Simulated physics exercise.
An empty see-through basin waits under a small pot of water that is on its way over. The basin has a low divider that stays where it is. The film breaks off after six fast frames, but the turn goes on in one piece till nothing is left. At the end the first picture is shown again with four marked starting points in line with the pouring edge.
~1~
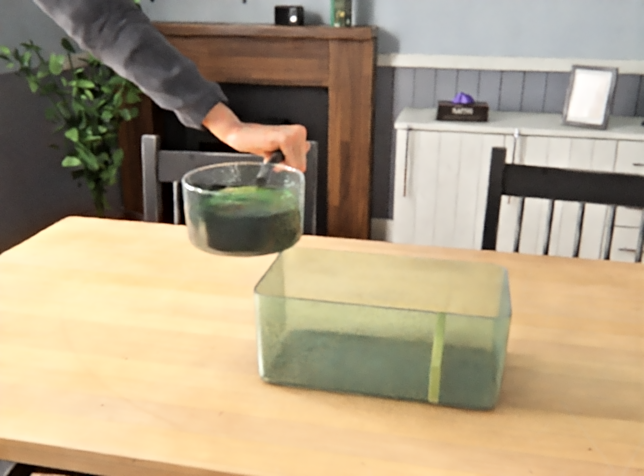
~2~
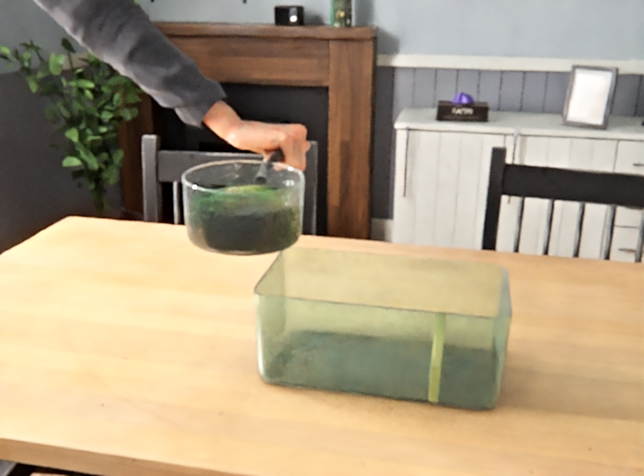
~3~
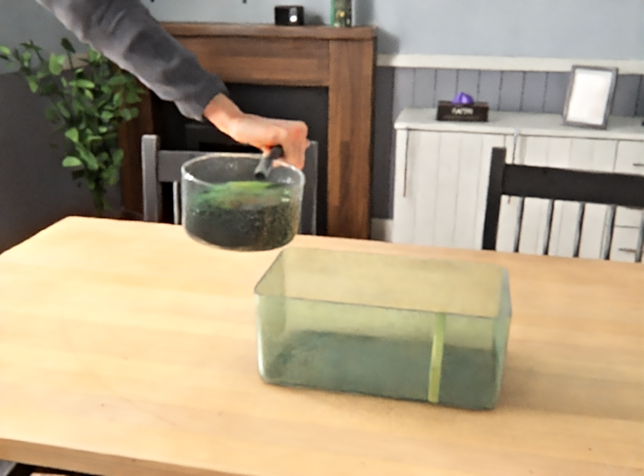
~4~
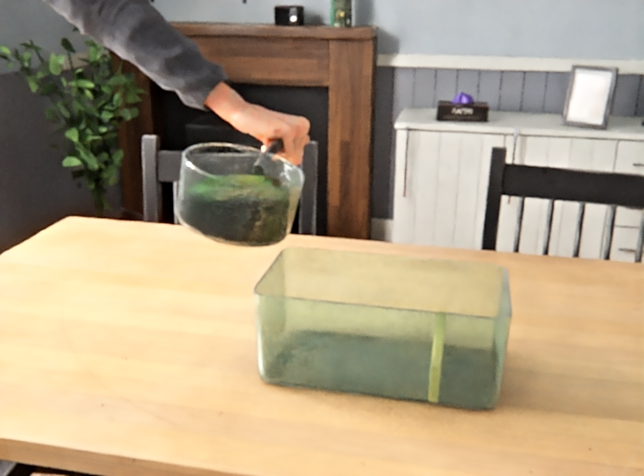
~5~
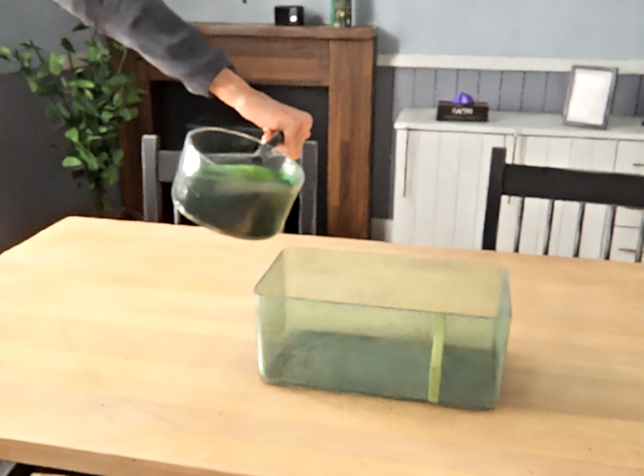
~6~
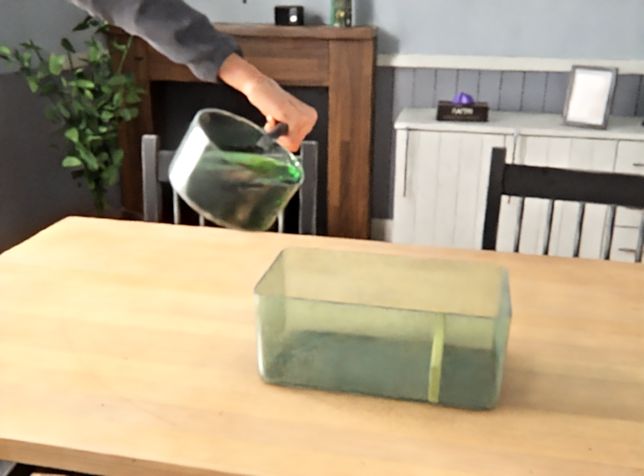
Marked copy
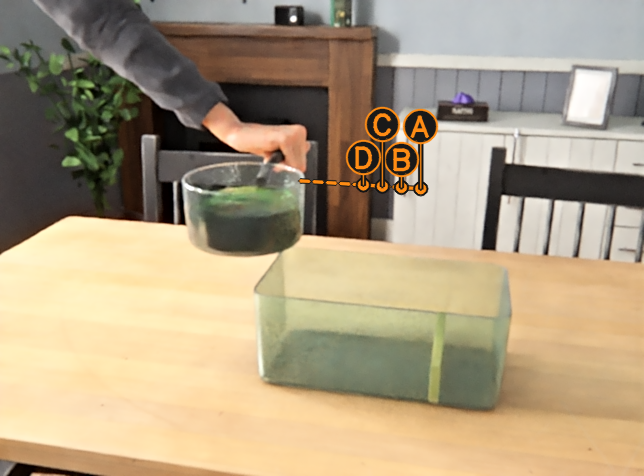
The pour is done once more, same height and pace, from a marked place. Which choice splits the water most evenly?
Place D.
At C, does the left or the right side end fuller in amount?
The right one.
On the marked copy, A at (420, 188); B at (401, 187); C at (382, 186); D at (363, 185).
Choosing A, about 34 % ends left of the wall and 60 % right of it; 6 % is lost outside.
Choosing B, about 33 % ends left of the wall and 64 % right of it; 3 % is lost outside.
Choosing C, about 34 % ends left of the wall and 65 % right of it.
Choosing D, about 50 % ends left of the wall and 47 % right of it; 4 % is lost outside.
